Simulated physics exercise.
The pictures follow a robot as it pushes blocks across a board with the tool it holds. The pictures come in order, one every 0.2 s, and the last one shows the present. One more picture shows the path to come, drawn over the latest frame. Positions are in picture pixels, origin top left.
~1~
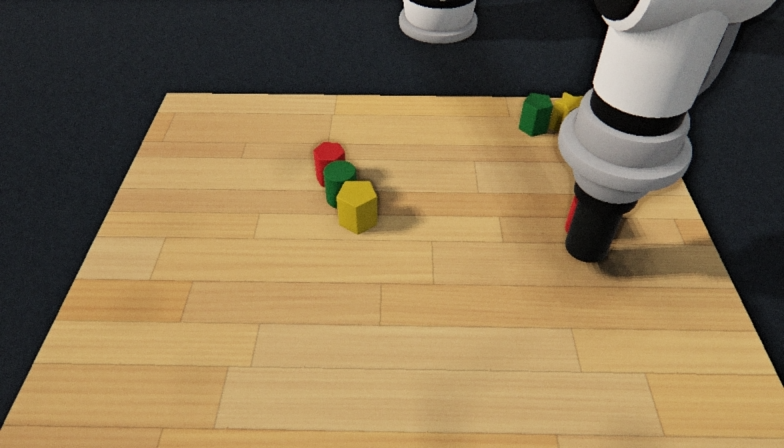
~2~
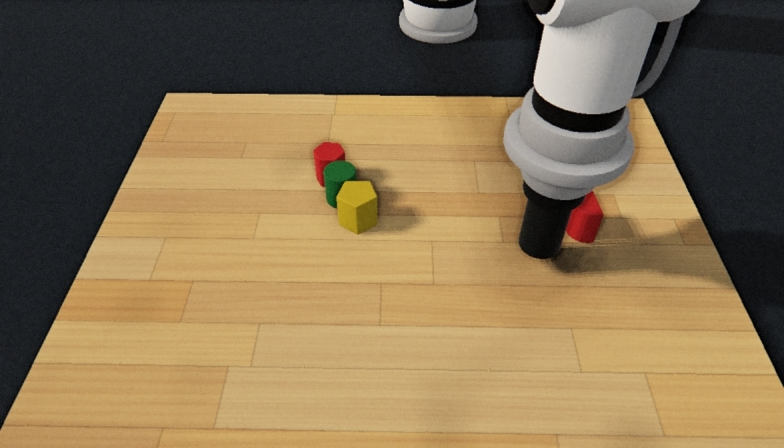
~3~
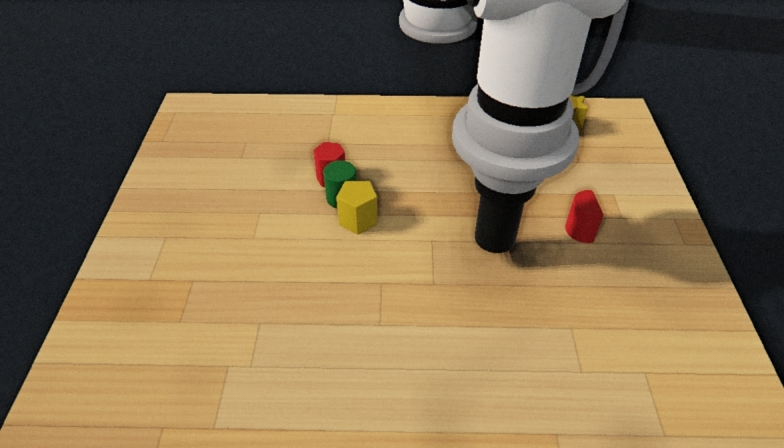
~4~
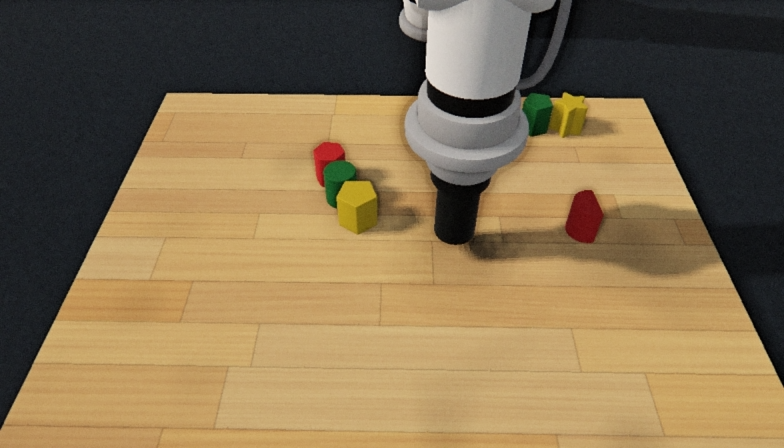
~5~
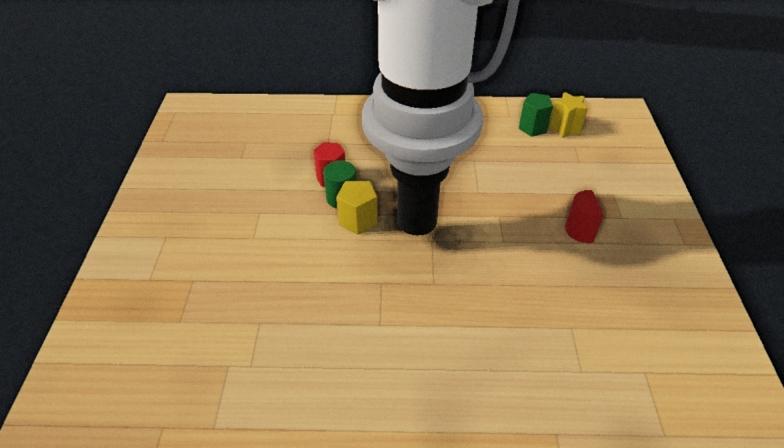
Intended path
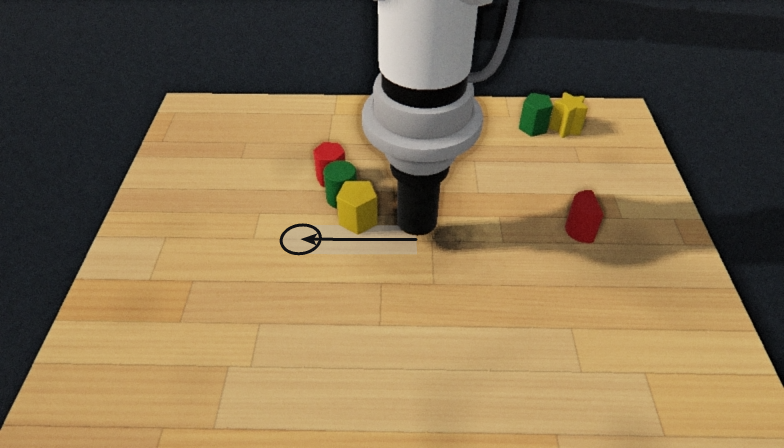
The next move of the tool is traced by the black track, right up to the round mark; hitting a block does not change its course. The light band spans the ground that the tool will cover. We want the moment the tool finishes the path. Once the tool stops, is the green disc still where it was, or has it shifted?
The green disc is moved.
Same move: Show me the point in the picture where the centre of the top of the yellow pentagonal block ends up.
At roughly (306, 185).
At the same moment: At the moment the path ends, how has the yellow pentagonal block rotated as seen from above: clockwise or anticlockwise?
Looking down: Clockwise.
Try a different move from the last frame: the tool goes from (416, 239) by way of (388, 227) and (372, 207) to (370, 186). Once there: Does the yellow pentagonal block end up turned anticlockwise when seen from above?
Yes - that is the case.
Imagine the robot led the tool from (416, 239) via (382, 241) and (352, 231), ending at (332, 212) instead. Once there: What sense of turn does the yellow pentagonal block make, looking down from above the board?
From overhead, the rotation is counterclockwise.
Path on the board, straight from (416, 239) to (301, 239).
What follows on the original path. One third of the way, tool (375, 222); yellow pentagonal block (353, 191).
Two thirds of the way, tool (337, 222); red six-sided block (329, 146); green disc (328, 165); yellow pentagonal block (321, 188), turned 20° clockwise.
At the end, tool (298, 221); red six-sided block (329, 146), turned 10° anticlockwise; green disc (326, 165); yellow pentagonal block (306, 185), turned 50° clockwise.
